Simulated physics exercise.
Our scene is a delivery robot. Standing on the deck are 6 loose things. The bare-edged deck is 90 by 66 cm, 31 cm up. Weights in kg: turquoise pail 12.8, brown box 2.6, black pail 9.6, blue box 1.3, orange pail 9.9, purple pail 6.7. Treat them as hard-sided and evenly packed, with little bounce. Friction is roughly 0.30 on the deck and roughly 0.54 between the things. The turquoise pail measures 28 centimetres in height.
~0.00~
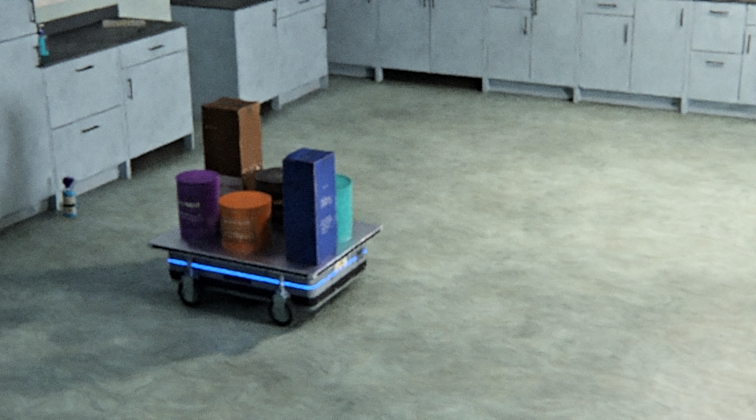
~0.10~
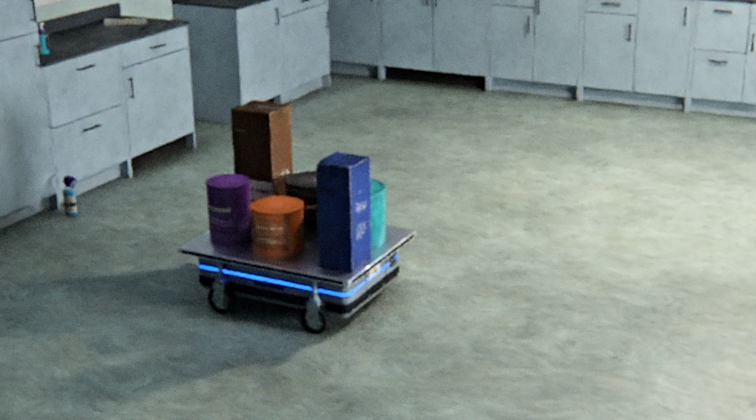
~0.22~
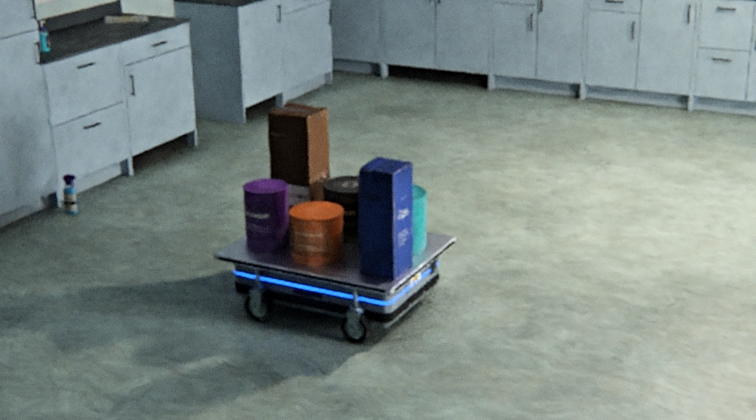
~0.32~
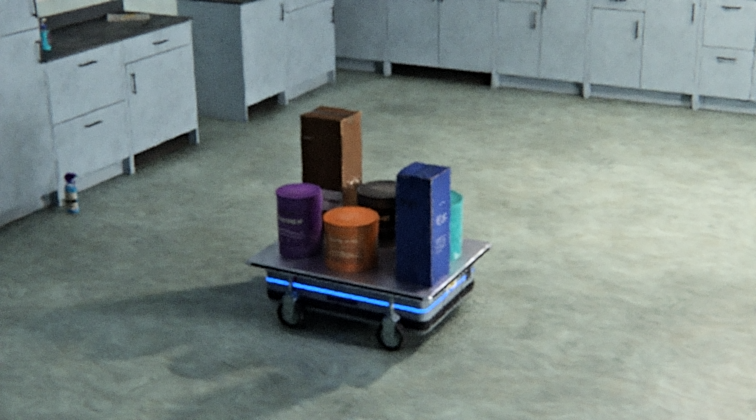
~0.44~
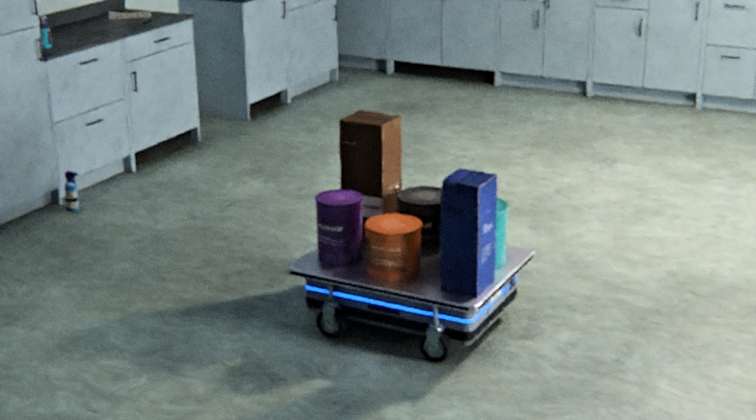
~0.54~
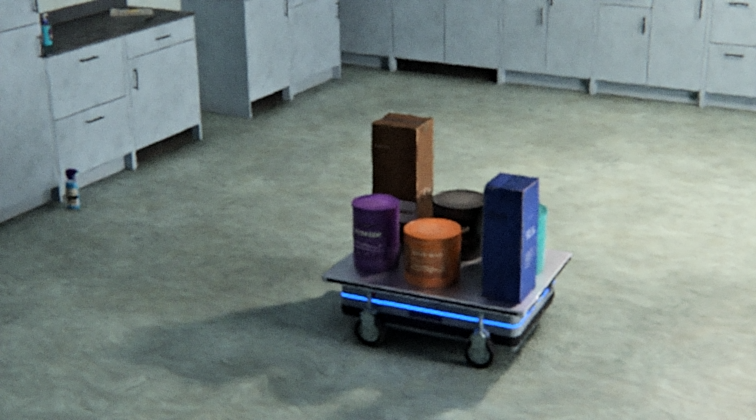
In the video, a low wheeled delivery robot carries brown and blue boxes and purple, orange, black and turquoise pails across a floor near grey cabinets, moving rightward and slightly toward the viewer, then turning slightly.
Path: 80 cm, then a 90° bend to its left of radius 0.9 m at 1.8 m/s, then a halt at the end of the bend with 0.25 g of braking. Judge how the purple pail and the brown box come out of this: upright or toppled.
The purple pail comes out toppled, the brown box comes out upright.
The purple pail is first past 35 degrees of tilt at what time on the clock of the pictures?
Answer: About 1.4 s.
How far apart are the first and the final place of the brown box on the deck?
I'd put it at about 2 centimetres.
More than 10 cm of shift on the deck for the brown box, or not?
In the end the brown box remains stationary.
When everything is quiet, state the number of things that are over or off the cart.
So, 4 in all.
Around 1.04 s, cart 187 cm along, turned 59°; turquoise pail, blue box and orange pail now off the cart; purple pail shifted 13 cm near (610, 243); black pail shifted 21 cm.
Around 1.44 s, cart 259 cm along, turned 90°; purple pail now off the cart; brown box shifted 2 cm near (613, 153); black pail shifted 40 cm.
Finally (2.6 s), off the cart and tipped over, turquoise pail, blue box, orange pail and purple pail; not toppled but over 10 cm from the start, black pail; the last one still in place (within 10 cm). In the last view, brown box near (646, 124).
